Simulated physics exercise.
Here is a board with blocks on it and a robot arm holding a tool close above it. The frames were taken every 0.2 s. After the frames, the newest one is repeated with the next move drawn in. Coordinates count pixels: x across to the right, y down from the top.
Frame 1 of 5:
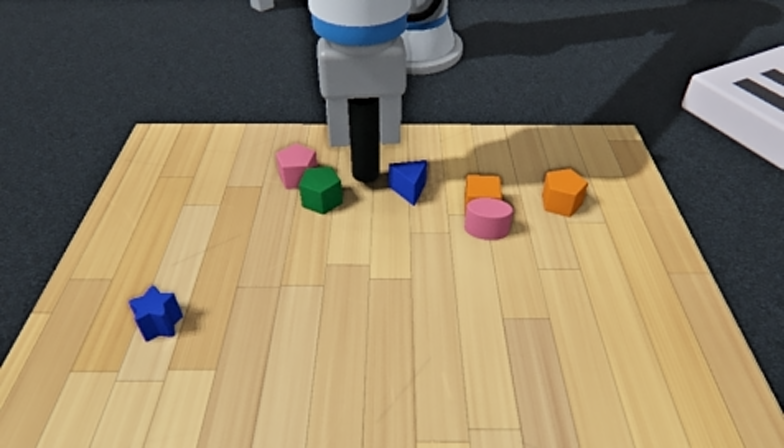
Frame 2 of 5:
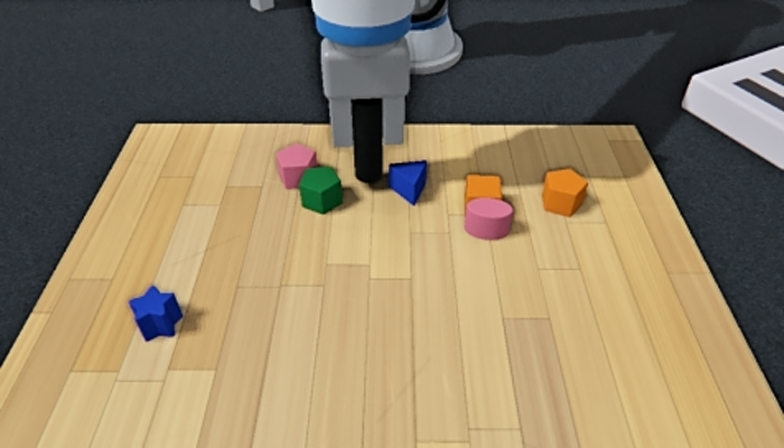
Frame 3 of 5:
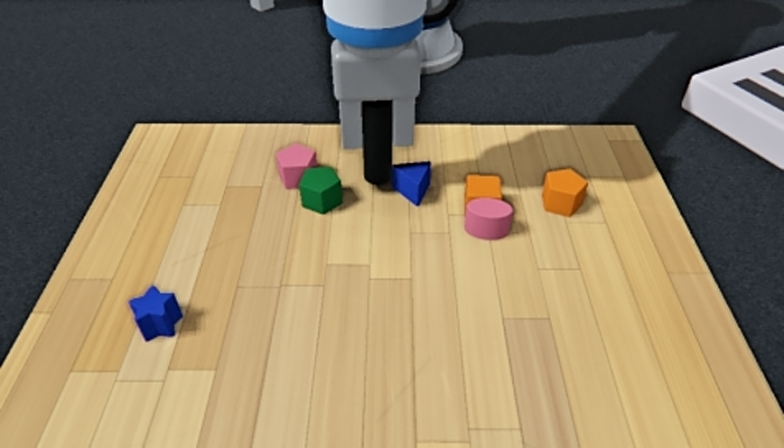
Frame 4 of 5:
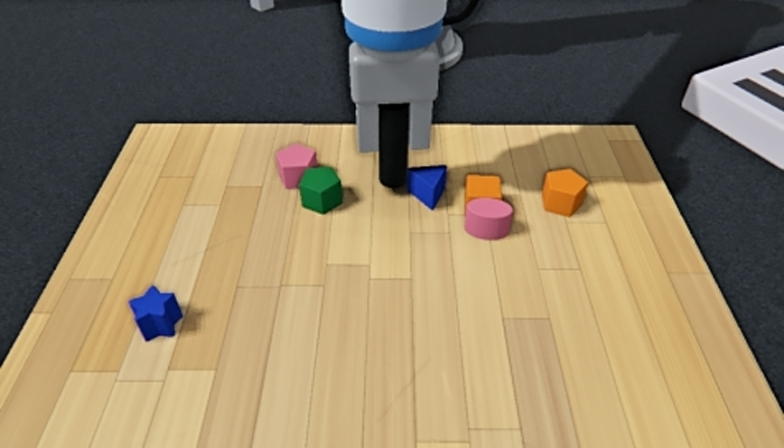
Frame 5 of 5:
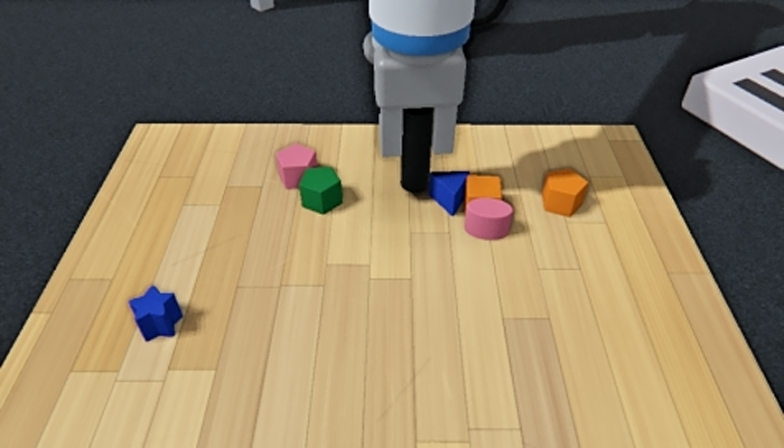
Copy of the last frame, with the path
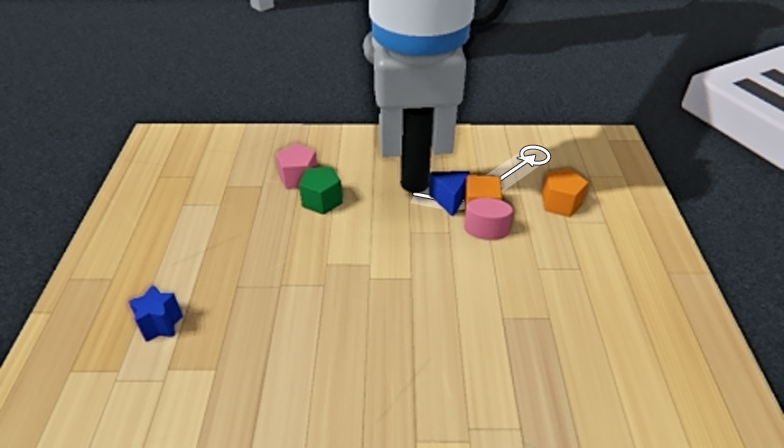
Robot arm lowering a black tool beside a blue triangle and pushing it right across a wooden board, up to an orange block.
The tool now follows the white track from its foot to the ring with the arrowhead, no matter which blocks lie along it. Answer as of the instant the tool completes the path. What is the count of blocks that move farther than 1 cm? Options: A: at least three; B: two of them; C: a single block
(B)
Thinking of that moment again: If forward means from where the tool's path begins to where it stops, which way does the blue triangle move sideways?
Moves right.
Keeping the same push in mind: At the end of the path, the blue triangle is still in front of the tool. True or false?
It is false.
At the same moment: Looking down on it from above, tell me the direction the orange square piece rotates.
It spins clockwise.
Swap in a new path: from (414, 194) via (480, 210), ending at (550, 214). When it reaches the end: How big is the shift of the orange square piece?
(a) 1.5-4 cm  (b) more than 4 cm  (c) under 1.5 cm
The one that fits is b, more than 4 cm.
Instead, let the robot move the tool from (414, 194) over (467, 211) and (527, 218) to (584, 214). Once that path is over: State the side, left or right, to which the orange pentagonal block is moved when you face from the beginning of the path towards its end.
Pushed left.
The line goes from (414, 194) over (467, 198) and (504, 177) to (535, 155).
What follows on the original path. One third of the way, tool at (469, 188); blue triangle at (508, 183); orange square piece at (534, 196), turned 30° clockwise.
Two thirds of the way, tool at (506, 166); blue triangle at (523, 173), turned 70° clockwise; orange square piece at (540, 197), turned 45° clockwise.
At the end, tool at (537, 146); blue triangle at (523, 173), turned 70° clockwise; orange square piece at (540, 197), turned 45° clockwise; pink elliptical block unmoved.
